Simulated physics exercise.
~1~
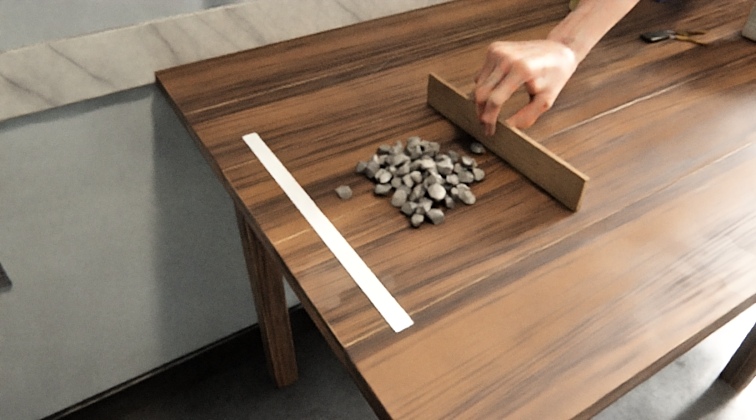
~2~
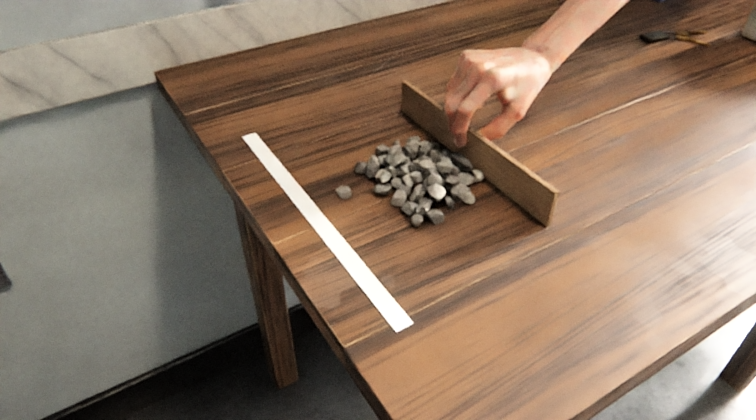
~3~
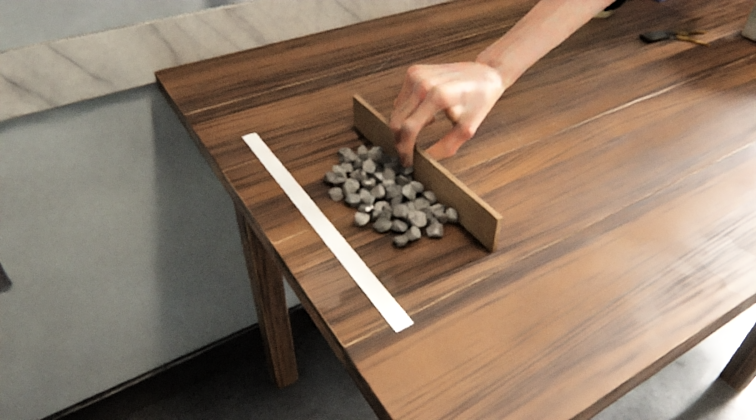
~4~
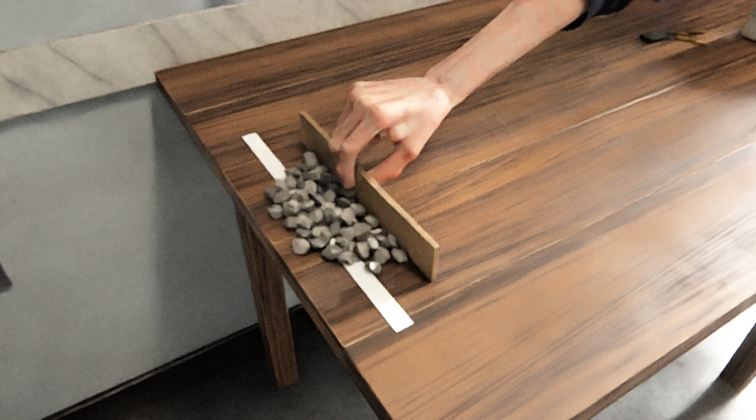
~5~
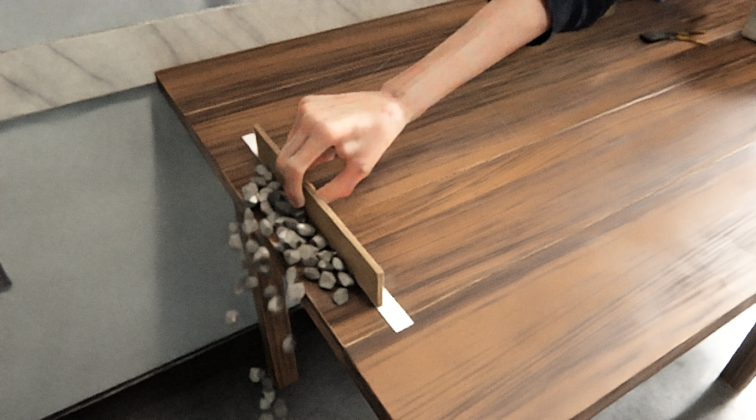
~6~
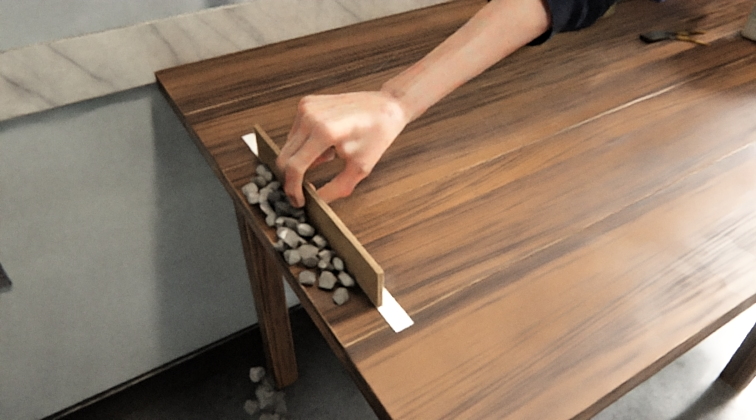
A dark brown wooden table stands beside a grey wall with a pale marbled ledge, seen from above at an angle by a still camera. A strip of white tape lies near the table's left edge, with a heap of grey pebbles to its right and a hand holding a brown card upright behind them. The hand slides the card left until it meets the heap, then pushes the pebbles across the tape. As the card reaches the tape and stops, pebbles spill over the edge. About half end up off the table, some visible on the floor, while the rest stay against the card.
